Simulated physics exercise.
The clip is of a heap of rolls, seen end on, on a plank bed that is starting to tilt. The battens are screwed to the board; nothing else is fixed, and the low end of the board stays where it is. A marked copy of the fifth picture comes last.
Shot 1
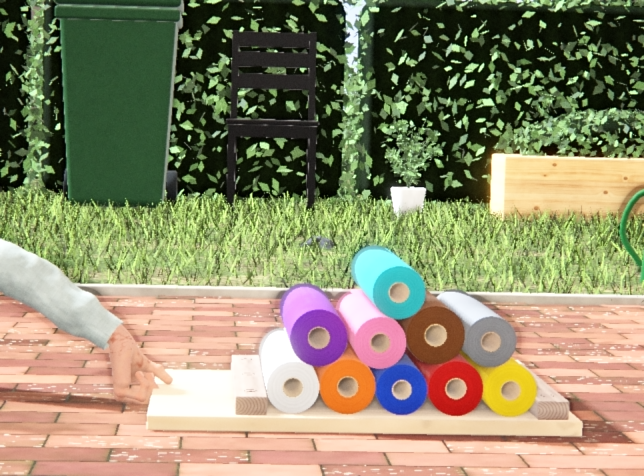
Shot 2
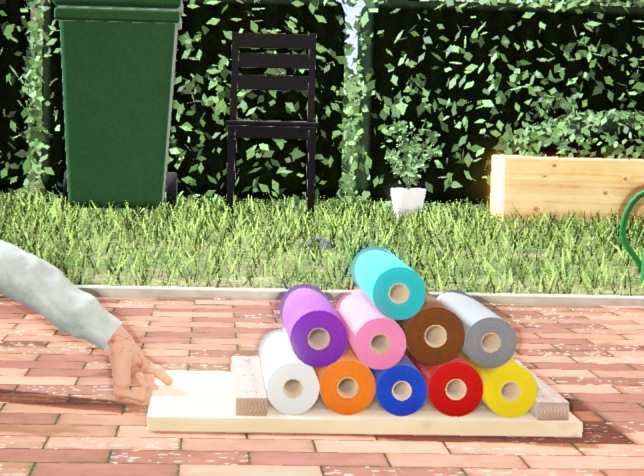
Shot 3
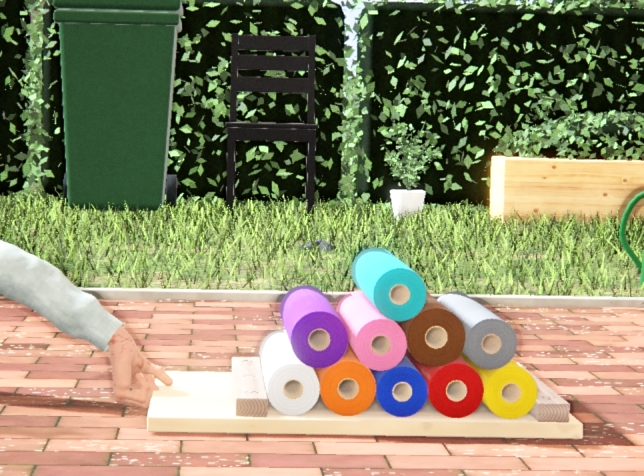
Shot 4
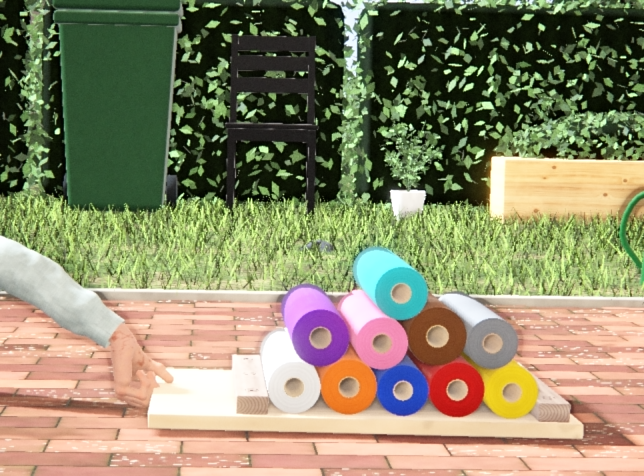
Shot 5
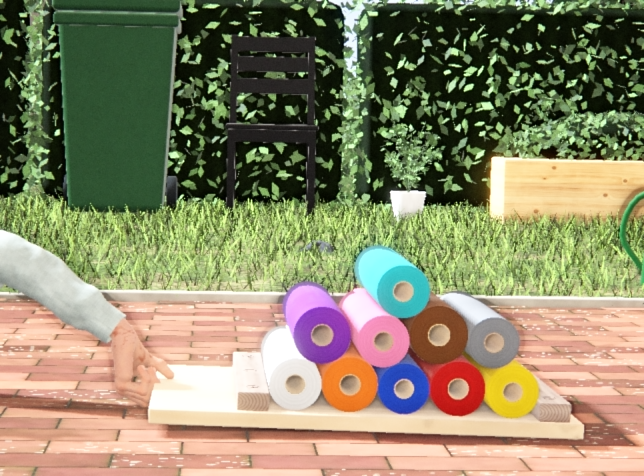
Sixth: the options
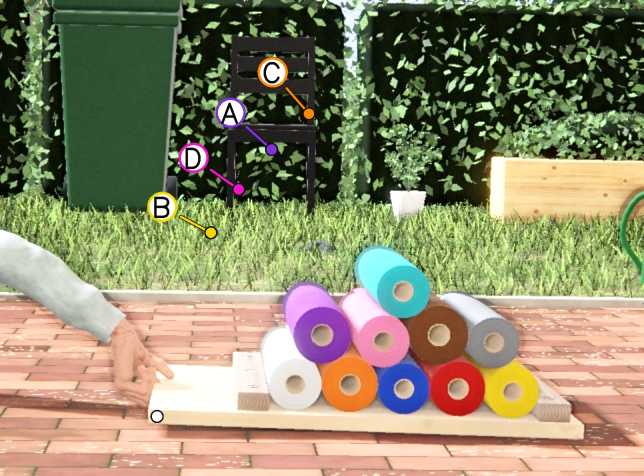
A forearm in a pale sleeve reaches in from the left, its hand at the end of a pale plank on red brick paving, seen level from the front with grass, a green bin and a black chair behind. Between wooden battens lie white, orange, blue, red and yellow rolls, with purple, pink, brown and grey above and turquoise on top. The hand tilts the board very slightly, left end up, the heap moving with it.
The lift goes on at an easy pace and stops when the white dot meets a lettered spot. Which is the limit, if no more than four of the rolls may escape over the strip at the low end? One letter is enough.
The answer is mark B.
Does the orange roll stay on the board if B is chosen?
Yes.
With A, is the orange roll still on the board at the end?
Yes, with A.
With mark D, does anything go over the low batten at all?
Yes, at D.
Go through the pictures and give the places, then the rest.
The first picture shows purple roll (319, 337); pink roll (380, 342); brown roll (435, 335).
The second picture shows brown roll (435, 336); grey roll (491, 343).
The third picture shows board (355, 394); white roll (293, 389); blue roll (402, 392).
The fourth picture shows board (355, 392); white roll (294, 387); orange roll (349, 387).
The fifth picture shows board (356, 391); white roll (295, 384); orange roll (350, 385).
On the marked copy, A at (271, 150); B at (211, 233); C at (309, 114); D at (239, 189); the white dot at (157, 417).
With B. Early on, board at 18°.
Further on, board at 27°.
At the end, board at 27°, four over the low batten (pink, brown, grey, turquoise).
As for the rest, A five over the low batten; C five over the low batten; D five over the low batten.
